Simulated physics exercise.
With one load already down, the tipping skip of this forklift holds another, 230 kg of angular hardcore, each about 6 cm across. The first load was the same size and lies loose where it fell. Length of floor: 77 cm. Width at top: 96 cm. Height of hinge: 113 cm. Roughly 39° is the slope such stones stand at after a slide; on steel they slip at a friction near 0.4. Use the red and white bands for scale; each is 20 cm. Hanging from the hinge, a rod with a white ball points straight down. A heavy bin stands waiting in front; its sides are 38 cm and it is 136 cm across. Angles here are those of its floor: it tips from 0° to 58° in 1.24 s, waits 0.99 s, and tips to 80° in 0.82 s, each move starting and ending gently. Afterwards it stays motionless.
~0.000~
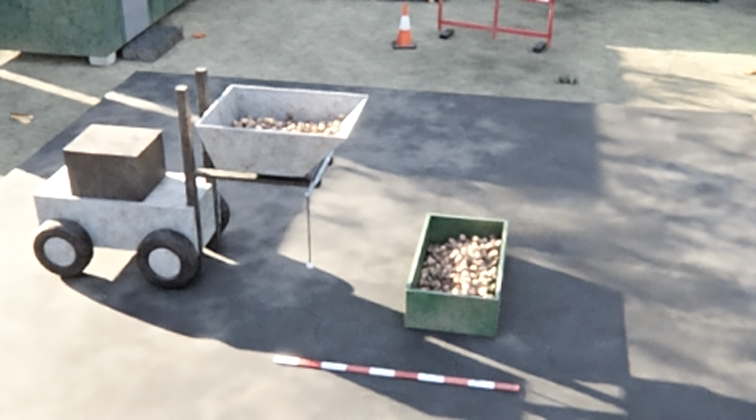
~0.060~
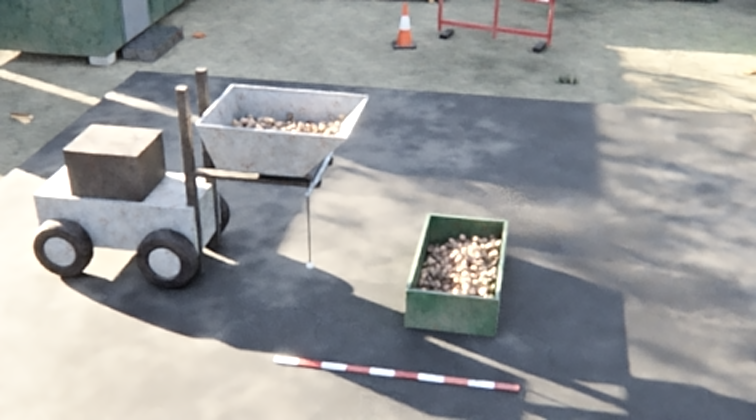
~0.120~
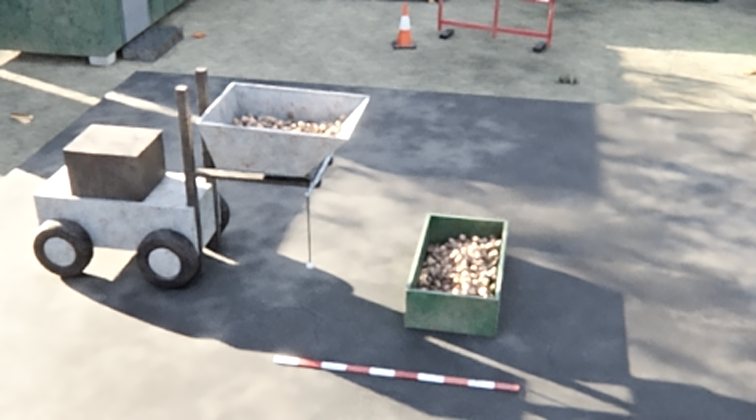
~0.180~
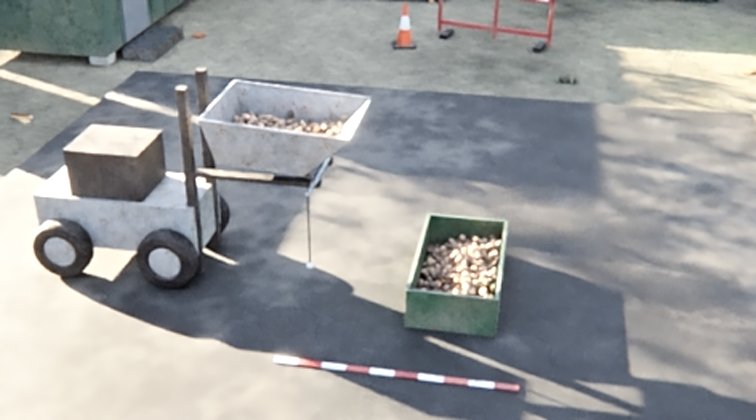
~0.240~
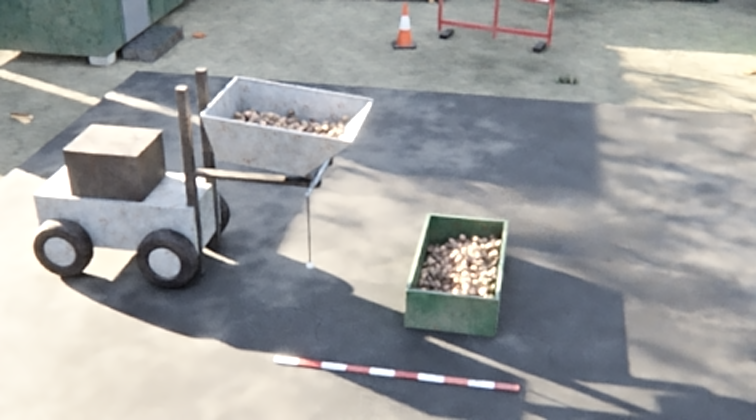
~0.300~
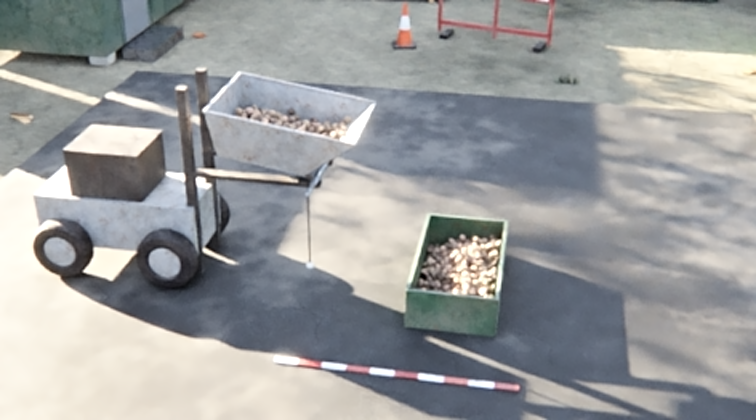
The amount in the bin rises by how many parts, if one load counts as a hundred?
By roughly 46 parts.
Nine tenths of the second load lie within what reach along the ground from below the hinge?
I'd say close to 120 centimetres ahead of it.
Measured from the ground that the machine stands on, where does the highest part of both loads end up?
The top ends up some 40 cm above the ground.
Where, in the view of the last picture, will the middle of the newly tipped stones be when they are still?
In the last view, about pixel (413, 273).
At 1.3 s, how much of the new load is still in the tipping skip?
Roughly 100 per cent is still inside.
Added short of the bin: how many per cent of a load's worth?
Close to 55 parts in a hundred of a load.
After 0.9 s the floor is at 49°; in per cent of one load, 100 in the tipping skip, 100 in the bin; the foremost stones are at (496, 269).
After 1.3 s the floor is at 58°; in per cent of one load, 100 in the tipping skip, 100 in the bin; the foremost stones are at (496, 269).
After 3.5 s the floor is at 80°; in per cent of one load, 12 in the tipping skip, 63 short of the bin, 124 in the bin; the foremost stones are at (496, 269).
After 5.9 s the floor is at 80°; in per cent of one load, 0 in the tipping skip, 54 short of the bin, 146 in the bin; the foremost stones are at (496, 269). Net gain in the bin, 46.
